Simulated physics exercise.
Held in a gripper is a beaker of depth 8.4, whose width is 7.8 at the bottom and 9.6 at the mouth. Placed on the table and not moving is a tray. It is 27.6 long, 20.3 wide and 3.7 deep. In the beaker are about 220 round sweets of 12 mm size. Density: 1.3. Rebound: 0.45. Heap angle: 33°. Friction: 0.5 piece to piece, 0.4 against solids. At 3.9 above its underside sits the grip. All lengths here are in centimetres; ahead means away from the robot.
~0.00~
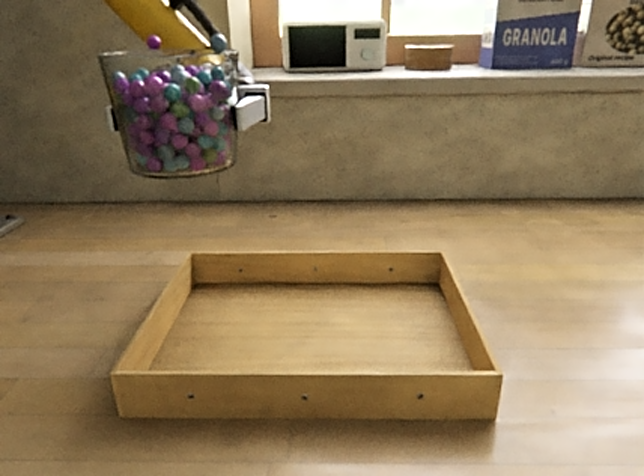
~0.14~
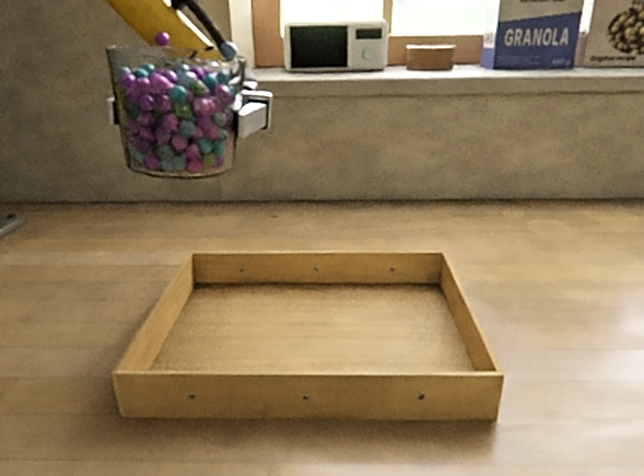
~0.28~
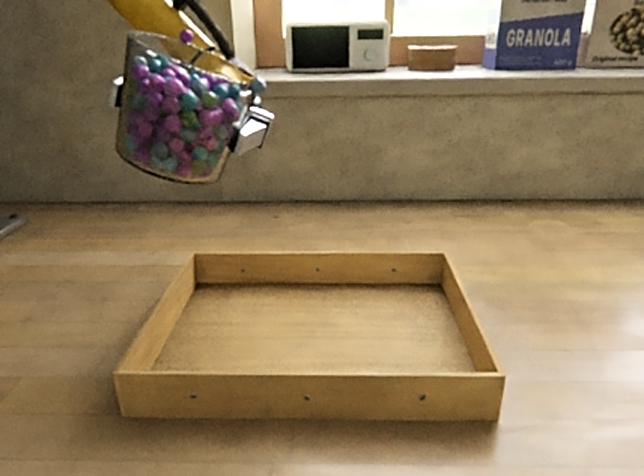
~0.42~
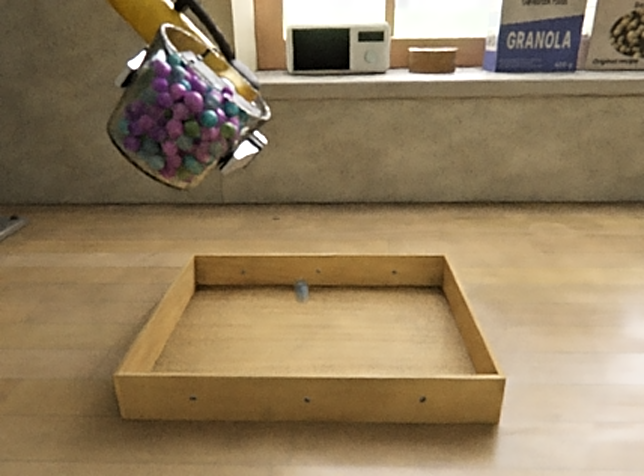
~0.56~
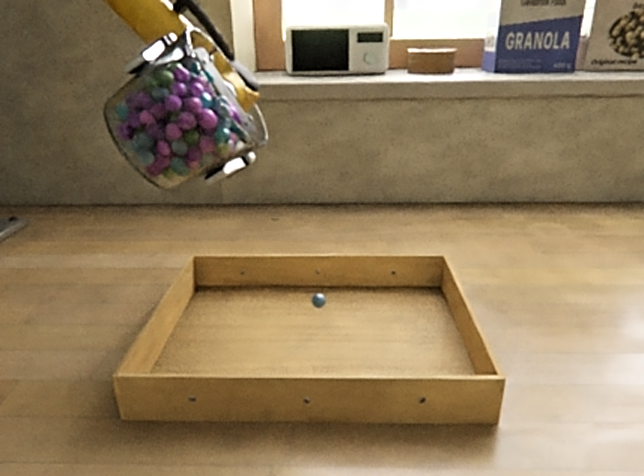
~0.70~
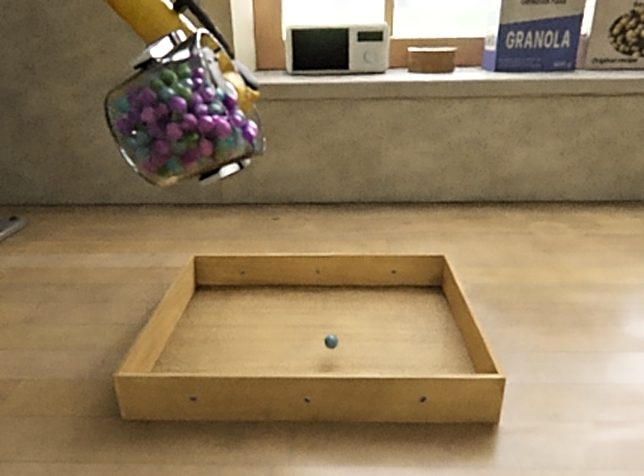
A yellow robot arm tilted a clear container full of purple, teal and green balls forward above a wooden tray on a table, and one bluish ball dropped in and rolled across the tray.
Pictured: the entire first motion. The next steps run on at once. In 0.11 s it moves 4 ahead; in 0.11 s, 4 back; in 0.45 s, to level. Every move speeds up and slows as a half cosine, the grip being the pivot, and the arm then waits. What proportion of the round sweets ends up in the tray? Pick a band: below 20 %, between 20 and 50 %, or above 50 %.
The share falls between 20 and 50 %.
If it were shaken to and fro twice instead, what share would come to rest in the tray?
Near 55 per cent.
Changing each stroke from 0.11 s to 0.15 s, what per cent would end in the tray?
The share would be near 25 %.
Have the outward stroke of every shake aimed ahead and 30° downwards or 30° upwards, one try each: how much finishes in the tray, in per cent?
25 and 50 %.
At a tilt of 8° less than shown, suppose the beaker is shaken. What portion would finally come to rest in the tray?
Estimate: Around 30 per cent.
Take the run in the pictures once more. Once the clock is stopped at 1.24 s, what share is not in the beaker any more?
35 %.
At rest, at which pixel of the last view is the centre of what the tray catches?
About (385, 329).
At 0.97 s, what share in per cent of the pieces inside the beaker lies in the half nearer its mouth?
About 55 percent.
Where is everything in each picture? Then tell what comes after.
The first picture shows beaker middle at (178, 113), level; upper third of the load around (176, 93), from x 120 to 225, top at y 45; 220 in the beaker.
The second picture shows beaker middle at (180, 113), tilted 6° forward; upper third of the load around (176, 93), from x 125 to 230, top at y 40.
The third picture shows beaker middle at (183, 114), tilted 23° forward; upper third of the load around (172, 94), from x 130 to 260, top at y 35; 219 in the beaker, 1 in flight or on a rim.
The fourth picture shows beaker middle at (185, 116), tilted 43° forward; upper third of the load around (171, 95), from x 125 to 300, top at y 65; 219 in the beaker, 1 in the tray.
The fifth picture shows beaker middle at (185, 118), tilted 60° forward; upper third of the load around (172, 97), from x 125 to 320, top at y 70; 219 in the beaker, 1 in the tray.
The sixth picture shows beaker middle at (185, 118), tilted 66° forward; upper third of the load around (171, 100), from x 125 to 330, top at y 75; 219 in the beaker, 1 in the tray.
By 0.97 s, tilted 64° forward, highest piece 22 above the table; 144 in the beaker, 4 in the tray, 72 in flight or on a rim.
By 1.24 s, tilted 13° forward, highest piece 25 above the table; 138 in the beaker, 81 in the tray, 1 on the table or floor.
By 1.57 s, level, highest piece 24 above the table; 138 in the beaker, 81 in the tray, 1 on the table or floor.
By 2.62 s, level, highest piece 24 above the table; 138 in the beaker, 81 in the tray, 1 on the table or floor.
Final count, 138 in the beaker, 81 in the tray, 1 on the table or floor. That is 37 % in the tray.
